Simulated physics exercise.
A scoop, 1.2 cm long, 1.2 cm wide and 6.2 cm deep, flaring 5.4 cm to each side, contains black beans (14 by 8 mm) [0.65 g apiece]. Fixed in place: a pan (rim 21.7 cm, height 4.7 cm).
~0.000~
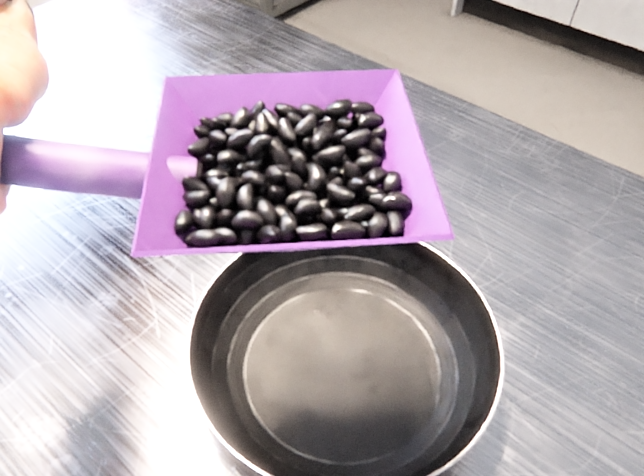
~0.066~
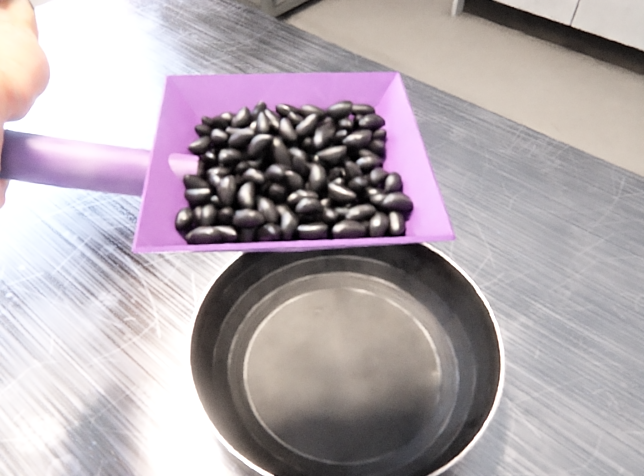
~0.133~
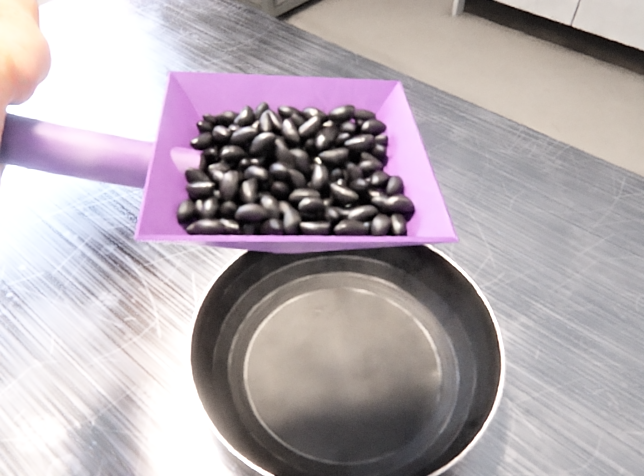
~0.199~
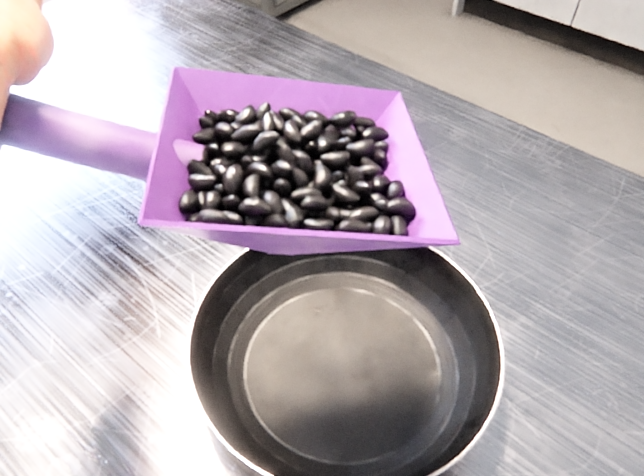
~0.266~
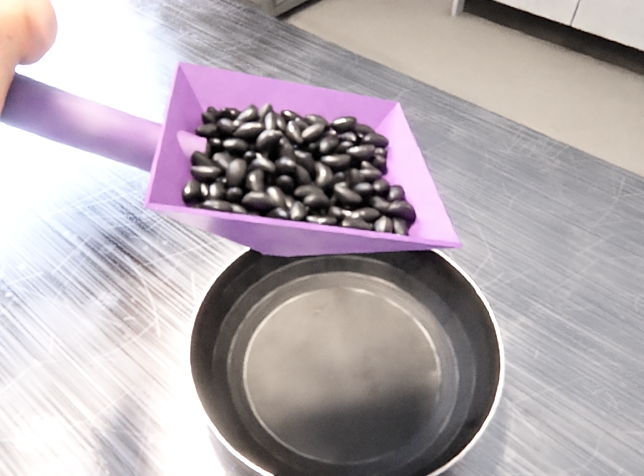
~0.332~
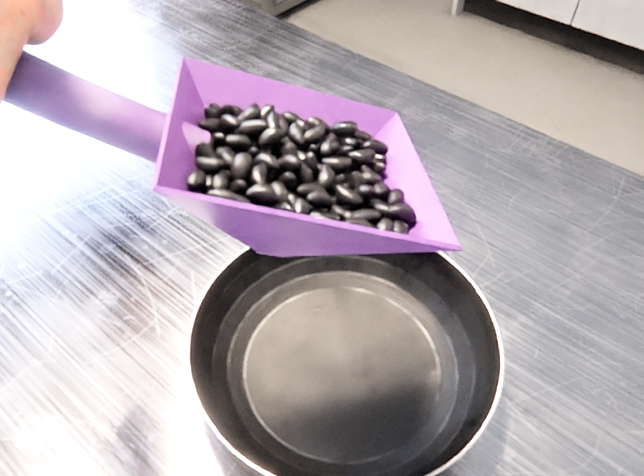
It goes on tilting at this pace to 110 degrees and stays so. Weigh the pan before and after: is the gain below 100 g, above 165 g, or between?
Load middling.
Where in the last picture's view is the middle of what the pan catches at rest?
Near (373, 325).
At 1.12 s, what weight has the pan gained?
Some 70 g.
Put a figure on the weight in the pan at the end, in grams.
Roughly 150 g.
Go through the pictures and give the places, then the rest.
The first frame shows scoop at (296, 246); tilt 0 degrees; top of the load at (311, 113); pan at (345, 333).
The second frame shows scoop at (297, 245); tilt 1 degrees; top of the load at (312, 113).
The third frame shows scoop at (301, 240); tilt 5 degrees; low side back; top of the load at (314, 116).
The fourth frame shows scoop at (305, 235); tilt 10 degrees; low side back; top of the load at (316, 120).
The fifth frame shows scoop at (309, 230); tilt 15 degrees; low side back; top of the load at (215, 118).
The sixth frame shows scoop at (314, 225); tilt 20 degrees; low side back; top of the load at (251, 116); pan at (345, 332). It turns about 75 degrees a second.
After 0.76 s, tilt 52 degrees; 0 g in the pan, scoop holds 100 %.
After 1.12 s, tilt 78 degrees; 66 g in the pan, scoop holds 30 %.
After 1.45 s, tilt 102 degrees; 153 g in the pan, scoop holds 0 %.
After 1.76 s, tilt 110 degrees; 153 g in the pan, scoop holds 0 %.
At rest (2.0 s), 153 g in the pan, scoop holds 0 %.
